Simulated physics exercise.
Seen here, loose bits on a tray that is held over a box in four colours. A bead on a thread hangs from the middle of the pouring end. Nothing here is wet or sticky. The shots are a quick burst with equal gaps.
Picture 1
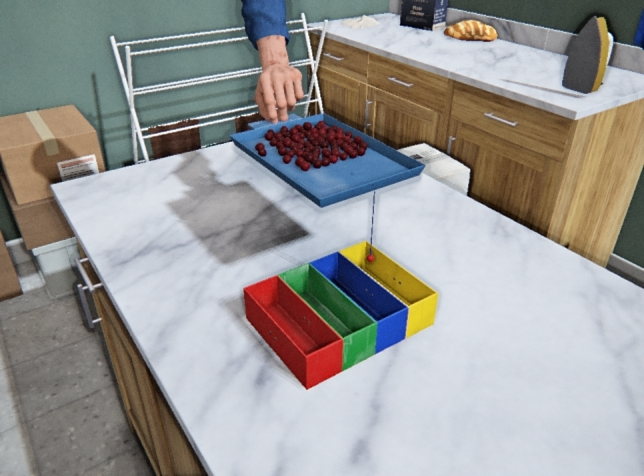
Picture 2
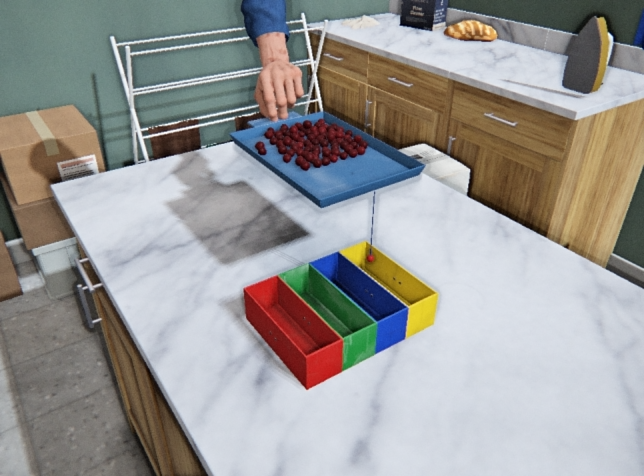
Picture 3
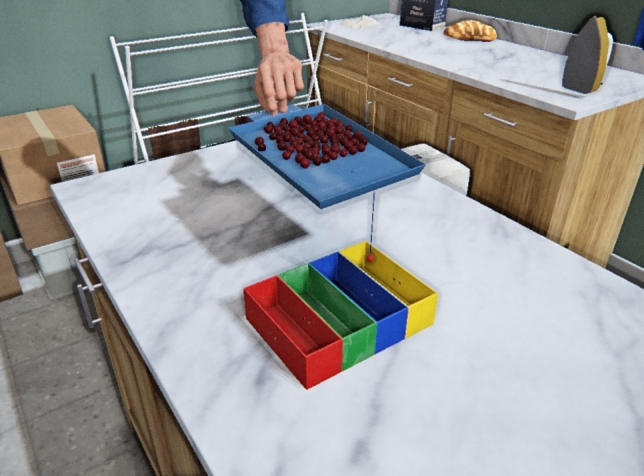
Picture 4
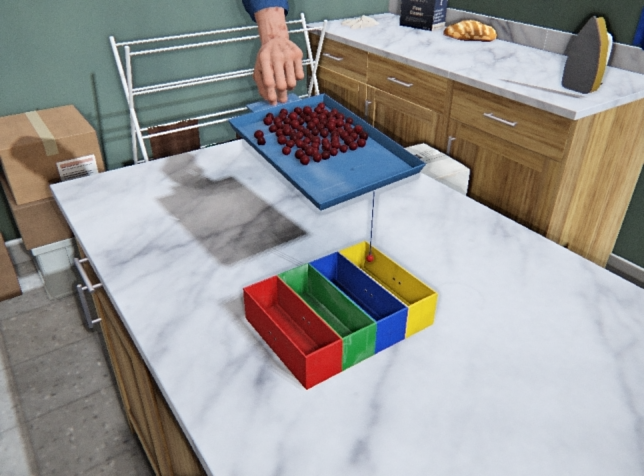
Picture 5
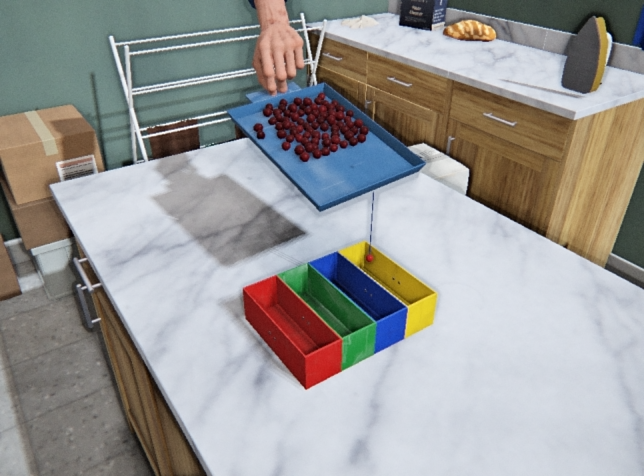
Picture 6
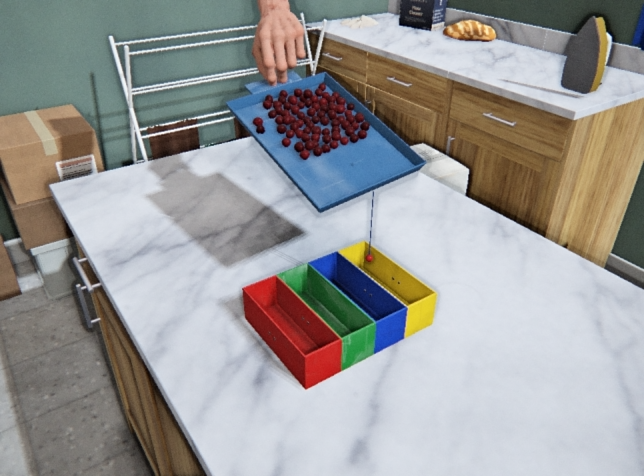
A kitchen with green walls and wooden cabinets is seen from above, looking down across a white marble island. A hand holds a blue tray of dark red dried cherries over a box with red, green, blue and yellow compartments, a bead hanging on a thread near the yellow one. The hand gradually tilts the tray, its near left corner dipping slightly, while the camera stays still.
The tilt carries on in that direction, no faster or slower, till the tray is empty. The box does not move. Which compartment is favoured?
It favours the green compartment.
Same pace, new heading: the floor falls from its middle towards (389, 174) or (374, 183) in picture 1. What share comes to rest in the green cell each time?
Near 0 % and 0 %.
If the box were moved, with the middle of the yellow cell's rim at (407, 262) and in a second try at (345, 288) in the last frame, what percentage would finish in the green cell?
About 40 and 0 per cent.
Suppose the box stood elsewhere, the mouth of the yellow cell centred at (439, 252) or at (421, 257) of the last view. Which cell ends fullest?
First the red one, then red.
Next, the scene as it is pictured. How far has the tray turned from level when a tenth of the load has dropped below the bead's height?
Around 60° of tilt.
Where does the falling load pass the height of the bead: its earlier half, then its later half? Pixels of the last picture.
Around (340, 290) and then (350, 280).
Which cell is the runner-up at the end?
The runner-up: That blue cell.
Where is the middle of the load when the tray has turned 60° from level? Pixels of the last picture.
Close to (344, 195).
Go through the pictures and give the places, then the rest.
The first frame shows corners of the pouring end at (321, 196) and (420, 165), level; middle of the load at (315, 144), dried cherries; bead on its thread at (370, 258); red cell at (324, 361); green cell at (359, 344); blue cell at (392, 328); yellow cell at (422, 313).
The second frame shows corners of the pouring end at (321, 197) and (420, 165), level; middle of the load at (315, 143).
The third frame shows corners of the pouring end at (321, 198) and (420, 164), tipped barely, lowest at the left corner; middle of the load at (315, 139).
The fourth frame shows corners of the pouring end at (321, 200) and (421, 163), tipped a little, lowest at the left corner; middle of the load at (315, 132).
The fifth frame shows corners of the pouring end at (321, 202) and (421, 162), tipped a little, lowest at the left corner; middle of the load at (315, 126).
The sixth frame shows corners of the pouring end at (321, 204) and (421, 161), tipped clearly, lowest at the left corner; middle of the load at (316, 120); red cell at (323, 361); green cell at (358, 344); blue cell at (390, 328); yellow cell at (421, 313).
Soon, tray tipped steeply; about two thirds on the tray; a small part in the green cell; a small part in the blue cell; a stray few in the red cell; about a quarter falling or outside the box.
A while on, tray tipped right over; about a third on the tray; about a quarter in the green cell; a small part in the blue cell; a small part in the yellow cell; a stray few in the red cell; about a quarter falling or outside the box.
Towards the end, tray tipped past a quarter turn; about half in the green cell; about a third in the blue cell; a small part in the yellow cell; a small part in the red cell; a stray few falling or outside the box.
Finally, tray tipped past a quarter turn; about half in the green cell; about a third in the blue cell; a small part in the yellow cell; a small part in the red cell; a stray few outside the box.
